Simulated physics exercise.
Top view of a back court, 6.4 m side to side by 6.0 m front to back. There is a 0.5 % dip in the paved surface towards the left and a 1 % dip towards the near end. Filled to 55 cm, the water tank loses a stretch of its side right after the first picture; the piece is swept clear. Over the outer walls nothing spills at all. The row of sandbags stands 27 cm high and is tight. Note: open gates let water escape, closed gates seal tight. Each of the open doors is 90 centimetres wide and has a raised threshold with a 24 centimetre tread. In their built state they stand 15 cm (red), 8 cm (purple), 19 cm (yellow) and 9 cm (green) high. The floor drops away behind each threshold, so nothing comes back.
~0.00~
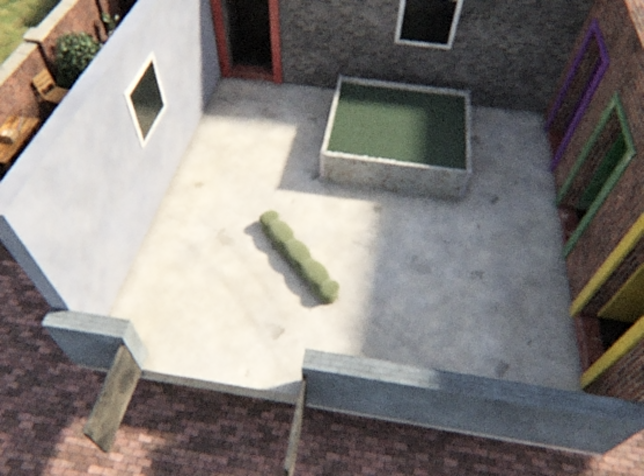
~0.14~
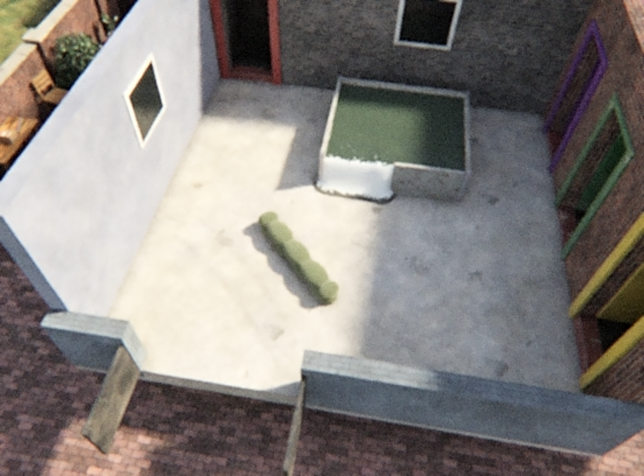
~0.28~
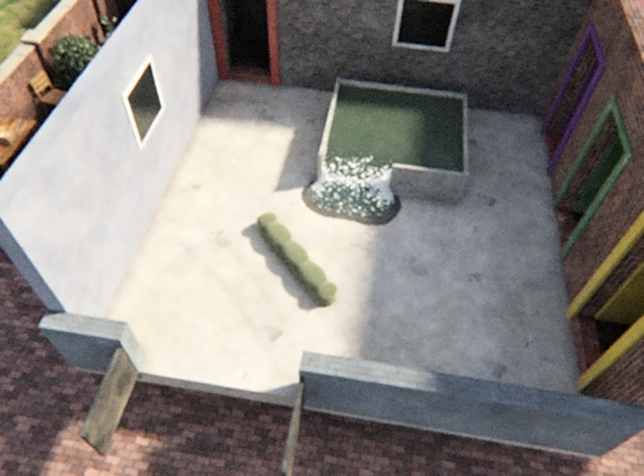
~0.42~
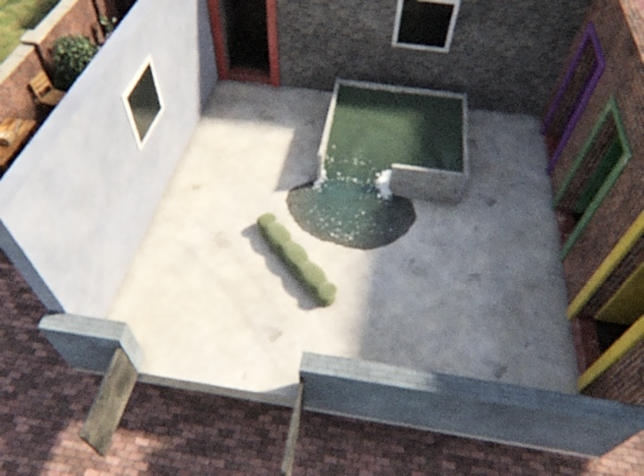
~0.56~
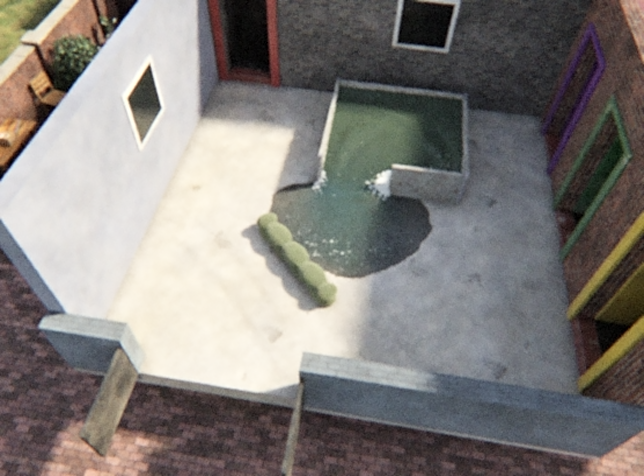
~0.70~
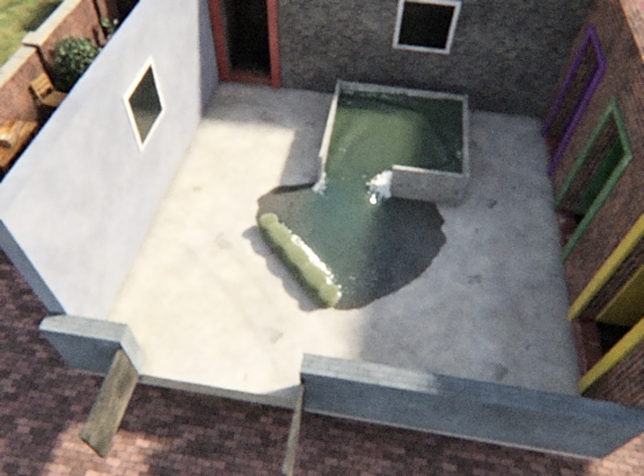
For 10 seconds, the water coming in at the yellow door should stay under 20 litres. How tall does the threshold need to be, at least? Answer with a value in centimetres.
Close to 18 cm is just enough.
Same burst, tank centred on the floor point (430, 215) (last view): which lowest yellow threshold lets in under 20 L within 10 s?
A height near 14.5 cm.
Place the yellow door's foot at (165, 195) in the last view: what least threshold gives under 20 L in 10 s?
7.5 cm.
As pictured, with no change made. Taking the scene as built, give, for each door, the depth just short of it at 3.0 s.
Lab note, depth in cm: Red 0; purple 0; yellow 15; green 0.
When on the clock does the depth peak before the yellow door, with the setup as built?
3.6 s.
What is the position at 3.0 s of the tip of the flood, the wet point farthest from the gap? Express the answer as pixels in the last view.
Around (581, 428).
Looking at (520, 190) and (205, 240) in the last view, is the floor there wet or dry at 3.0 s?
Note: Point one not yet reached; point two reached.
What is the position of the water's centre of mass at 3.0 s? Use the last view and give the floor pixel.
The balance point sits at roughly (379, 217).
After 1.4 s water covers 20 % of the floor, deepest (36 cm) near (298, 244); it has not reached the yellow door.
After 3.0 s water covers 40 % of the floor, deepest (37 cm) near (581, 428); 15 cm at the yellow door, 0 litres in over its 19 cm threshold.
After 10.0 s water covers 95 % of the floor, deepest (11 cm) near (483, 185); 9 cm at the yellow door, 17 litres in over its 19 cm threshold.
At the yellow door as built, the water arrived by 2.7 s and peaked near 23 cm at 3.6 s.
With a threshold of 14.5 cm, 51 litres would have come in within the 10 s; with 20 cm, 13 litres. So under 20 litres takes about 18 cm.
